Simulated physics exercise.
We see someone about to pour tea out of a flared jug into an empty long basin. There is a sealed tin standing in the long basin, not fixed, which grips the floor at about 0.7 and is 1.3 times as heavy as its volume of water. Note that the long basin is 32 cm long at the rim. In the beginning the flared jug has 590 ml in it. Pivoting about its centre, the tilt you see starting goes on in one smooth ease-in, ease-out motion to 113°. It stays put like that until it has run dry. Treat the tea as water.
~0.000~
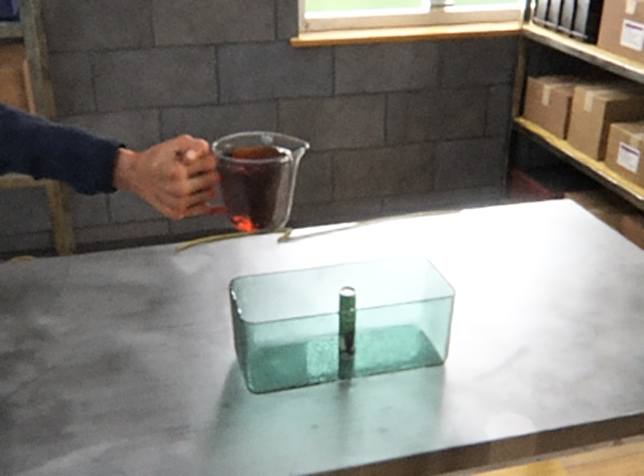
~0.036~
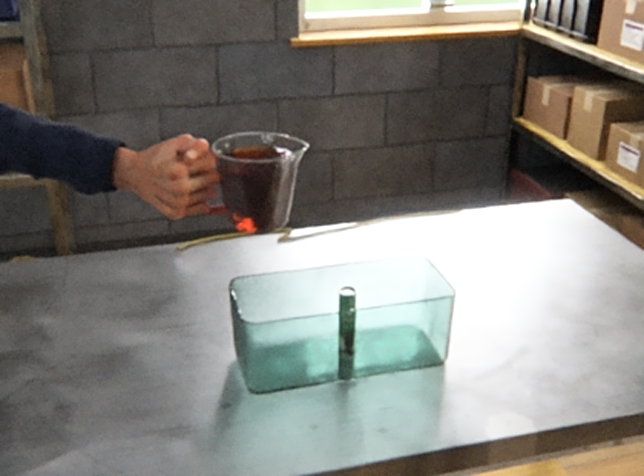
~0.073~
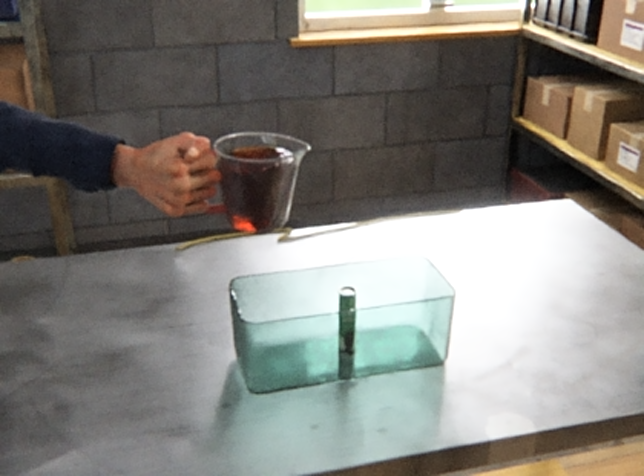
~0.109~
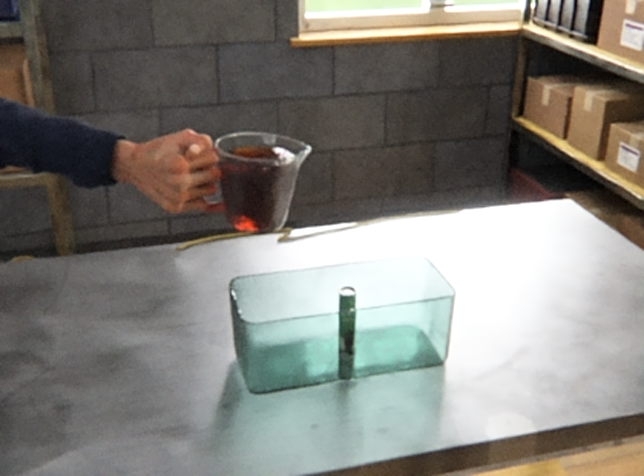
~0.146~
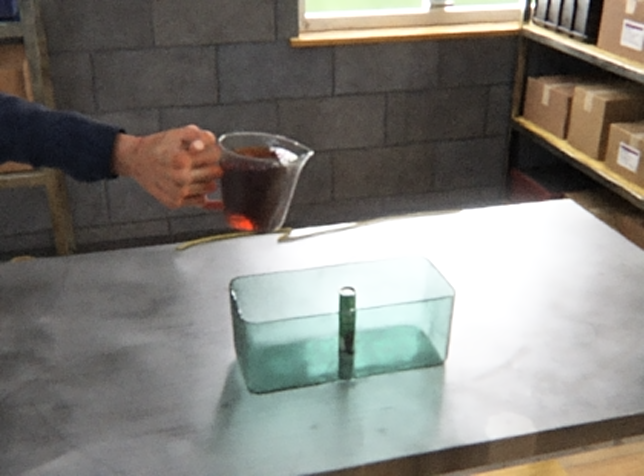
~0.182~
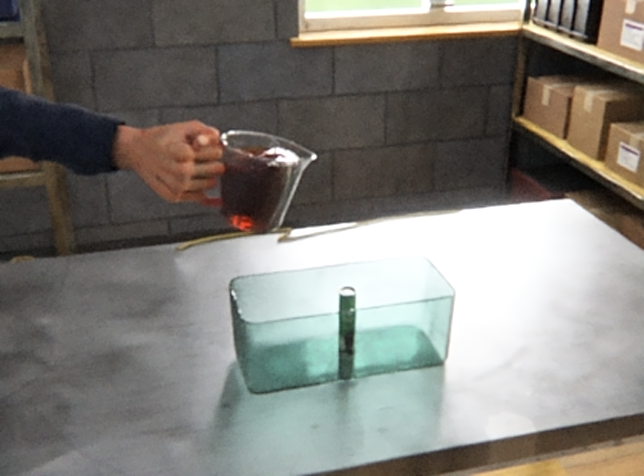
The footage shows a hand holding a clear flared jug of reddish-brown tea above a table, behind an empty greenish long basin and a small upright cylinder, then gradually tilting the jug slightly to the right.
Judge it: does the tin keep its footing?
Watch, it's going to go down.
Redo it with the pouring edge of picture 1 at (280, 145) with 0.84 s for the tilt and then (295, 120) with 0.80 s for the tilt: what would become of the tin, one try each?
First it tips over; then it tips over.
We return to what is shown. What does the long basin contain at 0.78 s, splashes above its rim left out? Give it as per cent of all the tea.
Some 74 percent of the total.
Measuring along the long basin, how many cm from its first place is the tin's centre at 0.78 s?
Centre to centre, close to 0 cm.
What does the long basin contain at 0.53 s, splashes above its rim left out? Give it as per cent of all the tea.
I'd estimate some 6 percent of the liquid.
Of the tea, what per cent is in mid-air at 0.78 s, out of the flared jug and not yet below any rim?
18 per cent, roughly.
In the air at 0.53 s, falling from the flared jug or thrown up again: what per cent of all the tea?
Around 32 in a hundred.
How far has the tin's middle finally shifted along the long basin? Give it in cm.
Around 8.0 cm.
By 0.53 s the tilt is 79° and 62 per cent is still to pour; the tin stands where it began.
By 0.78 s the tilt is 112° and 7 per cent is still to pour; the tin stands where it began.
By 1.05 s the tilt is 113° and 0 per cent is still to pour; the tin leans 41°.
By 1.34 s the tilt is 113° and 0 per cent is still to pour; the tin lies on its side.
At rest the tin lies on its side.
